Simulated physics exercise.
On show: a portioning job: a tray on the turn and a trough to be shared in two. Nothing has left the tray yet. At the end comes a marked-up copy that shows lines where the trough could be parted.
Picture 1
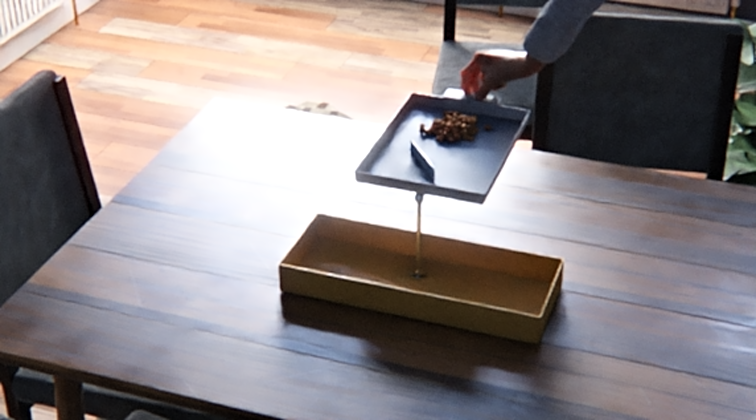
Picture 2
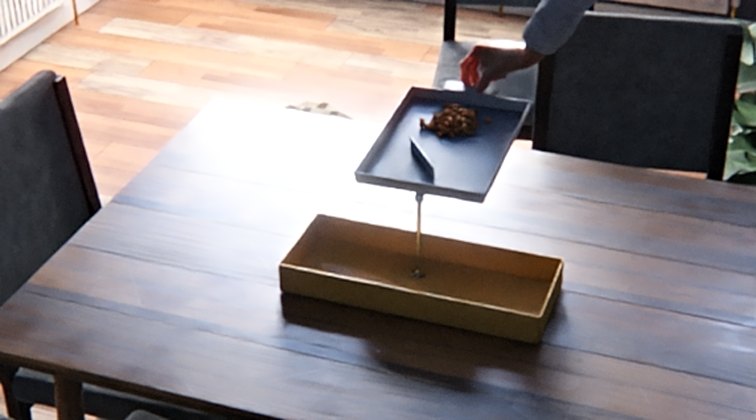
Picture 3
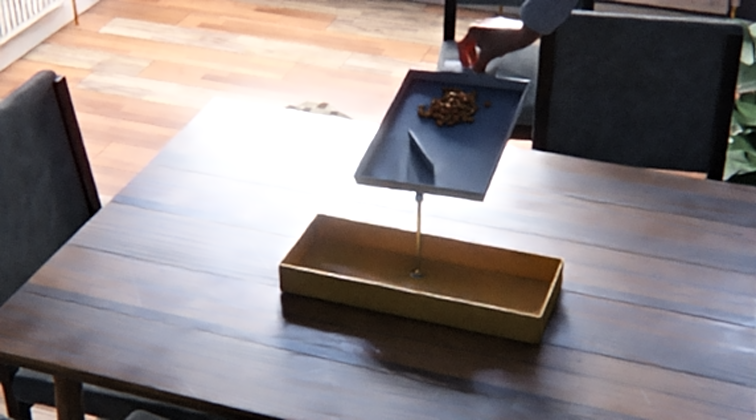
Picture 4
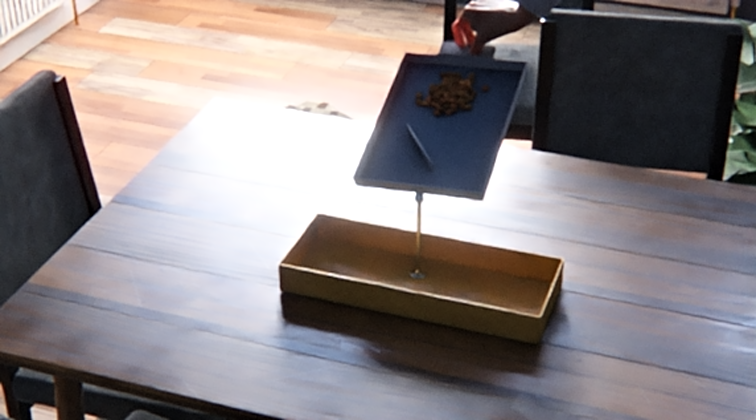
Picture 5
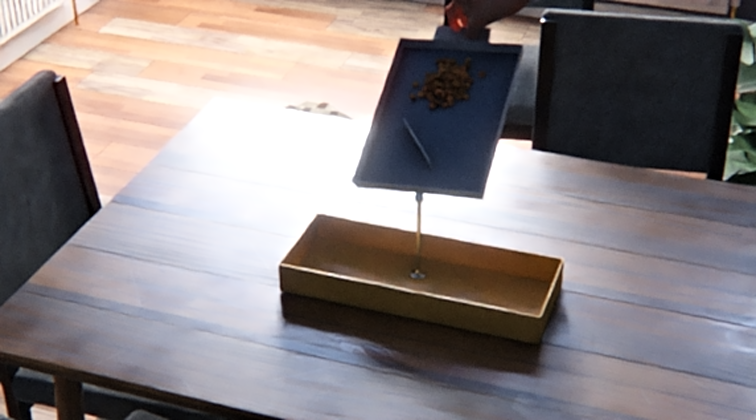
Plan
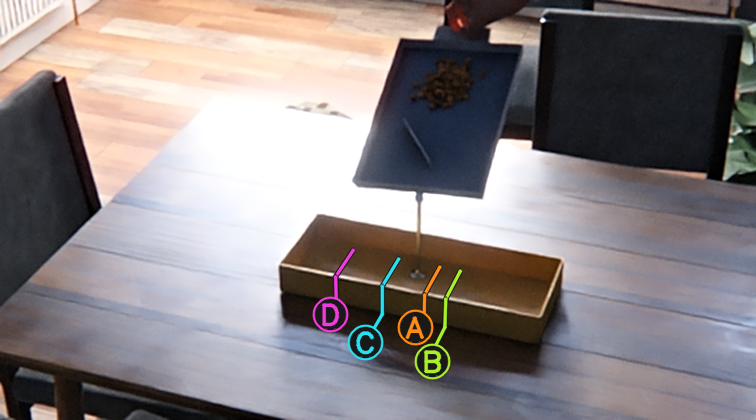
A dark tray holding brown bits tilts steadily toward a tan trough as a hand raises its far edge above a wooden table.
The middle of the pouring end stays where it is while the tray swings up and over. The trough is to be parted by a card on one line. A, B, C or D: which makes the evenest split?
The answer is line C.
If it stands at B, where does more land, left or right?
The left side.
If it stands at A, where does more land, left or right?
More lands on the left.
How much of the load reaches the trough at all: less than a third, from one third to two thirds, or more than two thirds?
More than two thirds.
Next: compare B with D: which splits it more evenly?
That would be D.
On the marked copy, line A crosses the front rim at (425, 293); line B crosses the front rim at (446, 298); line C crosses the front rim at (382, 285); line D crosses the front rim at (336, 275).
With A, of what is caught, all but a few on the left of the divider, a small share on the right.
With B, of what is caught, all but a few on the left of the divider, only a few on the right.
With C, of what is caught, close to a third on the left of the divider, close to two thirds on the right.
With D, of what is caught, a small share on the left of the divider, the bulk on the right.
